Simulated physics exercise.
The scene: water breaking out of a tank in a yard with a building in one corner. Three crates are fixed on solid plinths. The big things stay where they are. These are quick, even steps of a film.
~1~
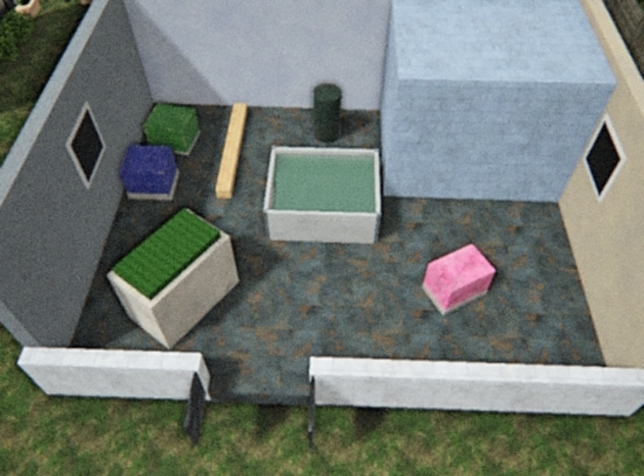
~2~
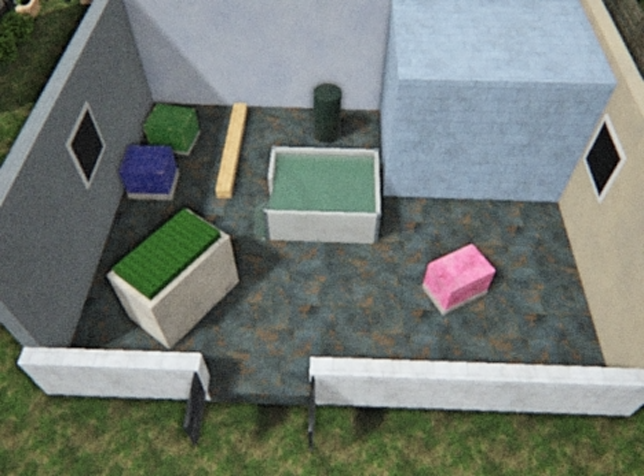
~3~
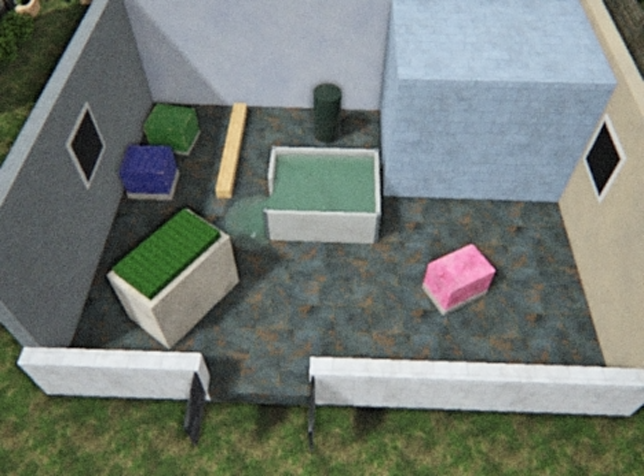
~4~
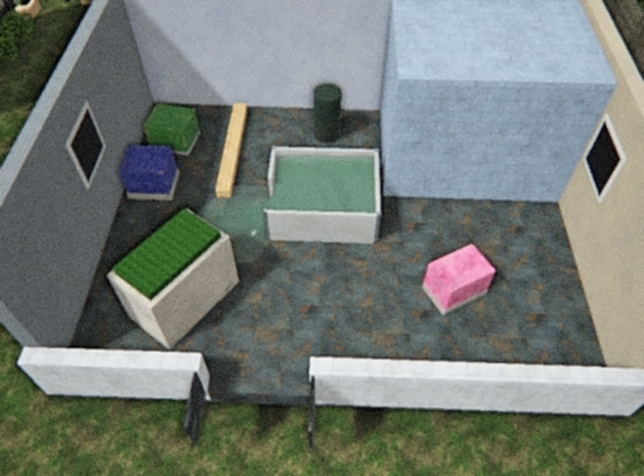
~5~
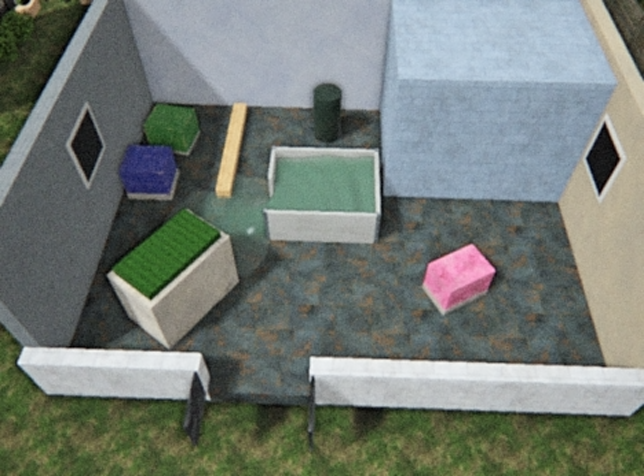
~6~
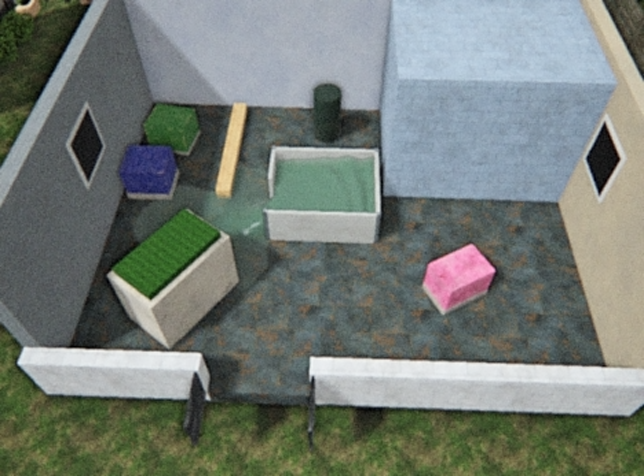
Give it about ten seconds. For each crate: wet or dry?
In the end: The pink crate stays dry; the blue crate gets wet; the green crate gets wet.
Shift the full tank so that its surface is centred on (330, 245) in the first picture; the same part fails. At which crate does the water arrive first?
It is the one in blue.
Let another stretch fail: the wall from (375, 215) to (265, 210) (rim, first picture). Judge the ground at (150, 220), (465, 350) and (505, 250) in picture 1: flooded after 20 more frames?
In that order: Not flooded, wet, free of water.
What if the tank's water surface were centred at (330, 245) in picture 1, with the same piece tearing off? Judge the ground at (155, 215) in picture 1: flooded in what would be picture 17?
Verdict: Covered.
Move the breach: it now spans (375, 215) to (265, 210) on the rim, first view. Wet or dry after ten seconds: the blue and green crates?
Then: Blue crate keeps dry; green crate stays dry.
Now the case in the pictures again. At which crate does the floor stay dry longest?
It is the pink one.
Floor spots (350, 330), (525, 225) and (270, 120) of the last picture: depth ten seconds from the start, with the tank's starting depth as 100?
In turn 2, 2 and 2 in a hundred.
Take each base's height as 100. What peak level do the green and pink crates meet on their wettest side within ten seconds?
Roughly 240 per cent, then 60 per cent.
A moment on, water covers 20 % of the floor; the pink crate not reached, the blue crate water round its plinth, the green crate water round its plinth.
Next, water covers 30 % of the floor; the pink crate not reached, the blue crate water round its plinth, the green crate water round its plinth.
Then, water covers 35 % of the floor; the pink crate not reached, the blue crate water round its plinth, the green crate water round its plinth.
Later, water covers 60 % of the floor; the pink crate water round its plinth, the blue crate water round its plinth, the green crate water round its plinth.
In the end, water covers 85 % of the floor; the pink crate stayed above the water, the blue crate was topped, the green crate was topped.
